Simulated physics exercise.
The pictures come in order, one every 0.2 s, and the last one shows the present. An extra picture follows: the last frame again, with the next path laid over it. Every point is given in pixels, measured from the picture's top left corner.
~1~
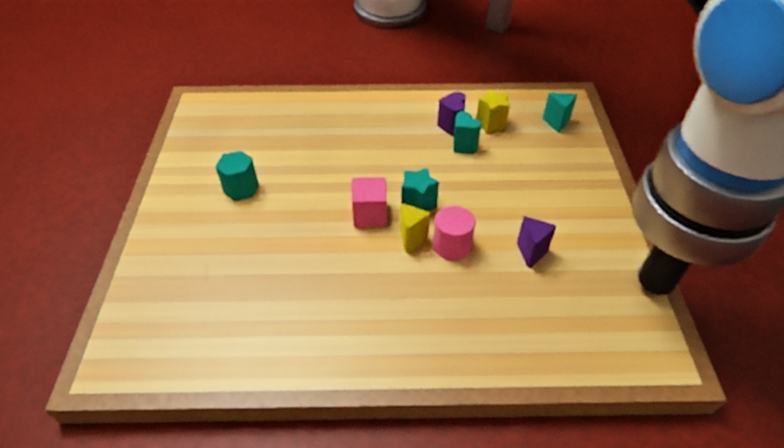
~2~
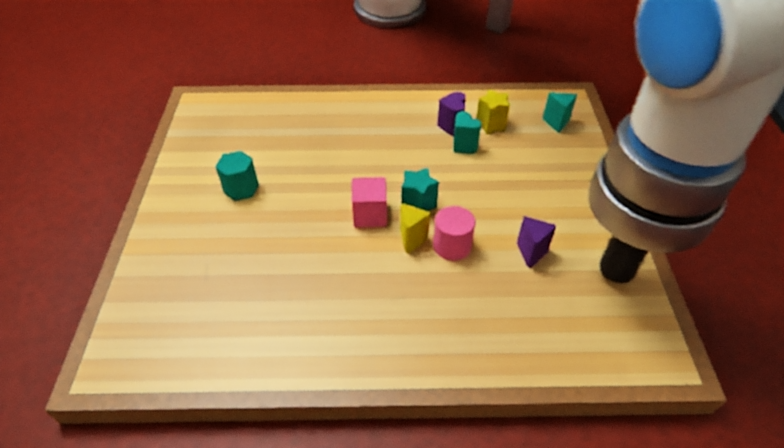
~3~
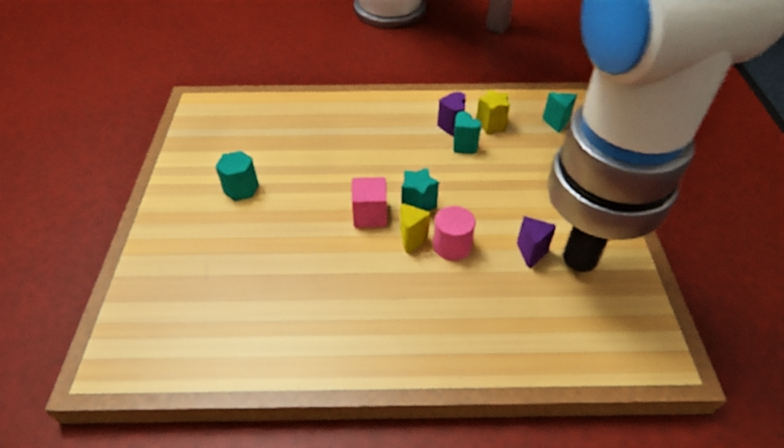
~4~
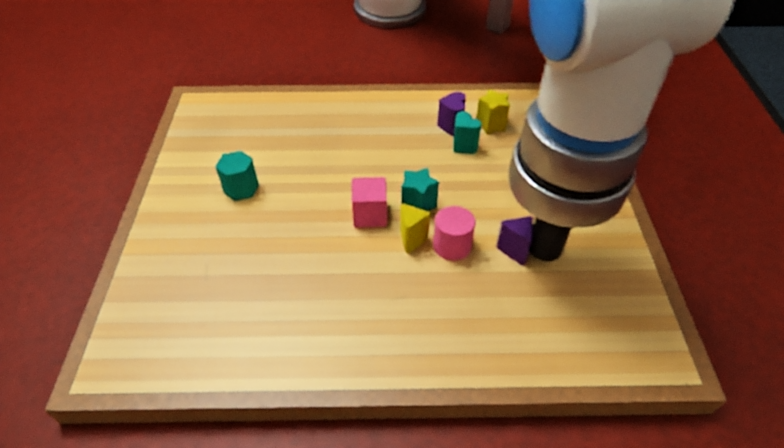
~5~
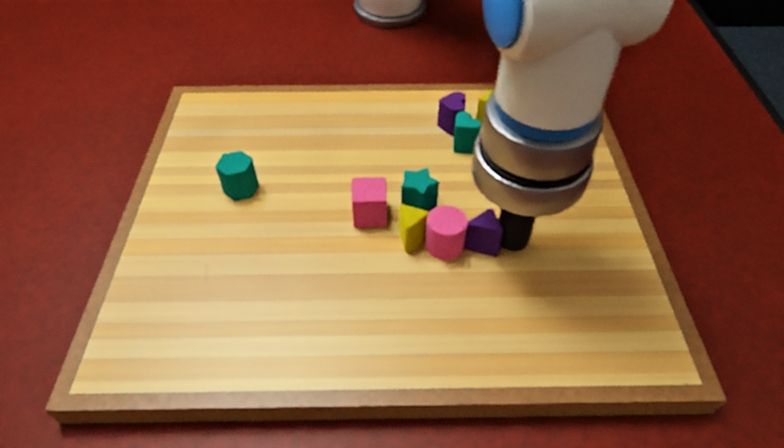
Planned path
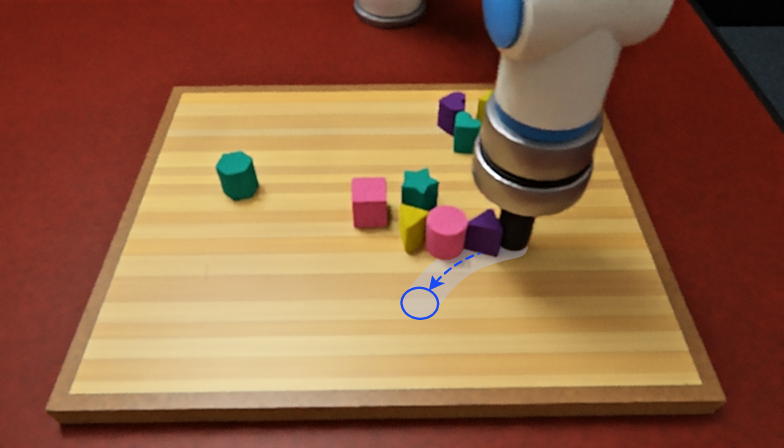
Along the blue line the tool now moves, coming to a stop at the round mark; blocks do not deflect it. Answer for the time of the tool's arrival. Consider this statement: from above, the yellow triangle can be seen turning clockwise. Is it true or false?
False
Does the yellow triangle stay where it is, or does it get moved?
By the end it has moved.
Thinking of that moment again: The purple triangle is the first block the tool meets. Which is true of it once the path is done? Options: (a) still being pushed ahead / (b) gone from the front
I'll go with b - gone from the front.
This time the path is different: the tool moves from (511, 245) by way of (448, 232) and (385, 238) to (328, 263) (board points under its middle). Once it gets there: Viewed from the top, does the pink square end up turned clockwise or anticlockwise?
The block turns clockwise.
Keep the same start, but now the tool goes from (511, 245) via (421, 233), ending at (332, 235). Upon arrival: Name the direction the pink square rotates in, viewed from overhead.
In a top view, it turns clockwise.
Path on the board, from (511, 245) via (474, 255) and (443, 275), ending at (420, 303).
What follows on the original path. One third of the way, tool at (475, 249); yellow triangle at (396, 209), turned 30° anticlockwise; pink circle at (424, 219); purple triangle at (450, 235).
Two thirds of the way, tool at (444, 268); yellow triangle at (394, 208), turned 30° anticlockwise; pink circle at (422, 218); purple triangle at (415, 250), turned 25° clockwise.
At the end, tool at (420, 297); yellow triangle at (394, 208), turned 30° anticlockwise; turquoise star in place; pink circle at (422, 218); purple triangle at (404, 253), turned 45° clockwise.
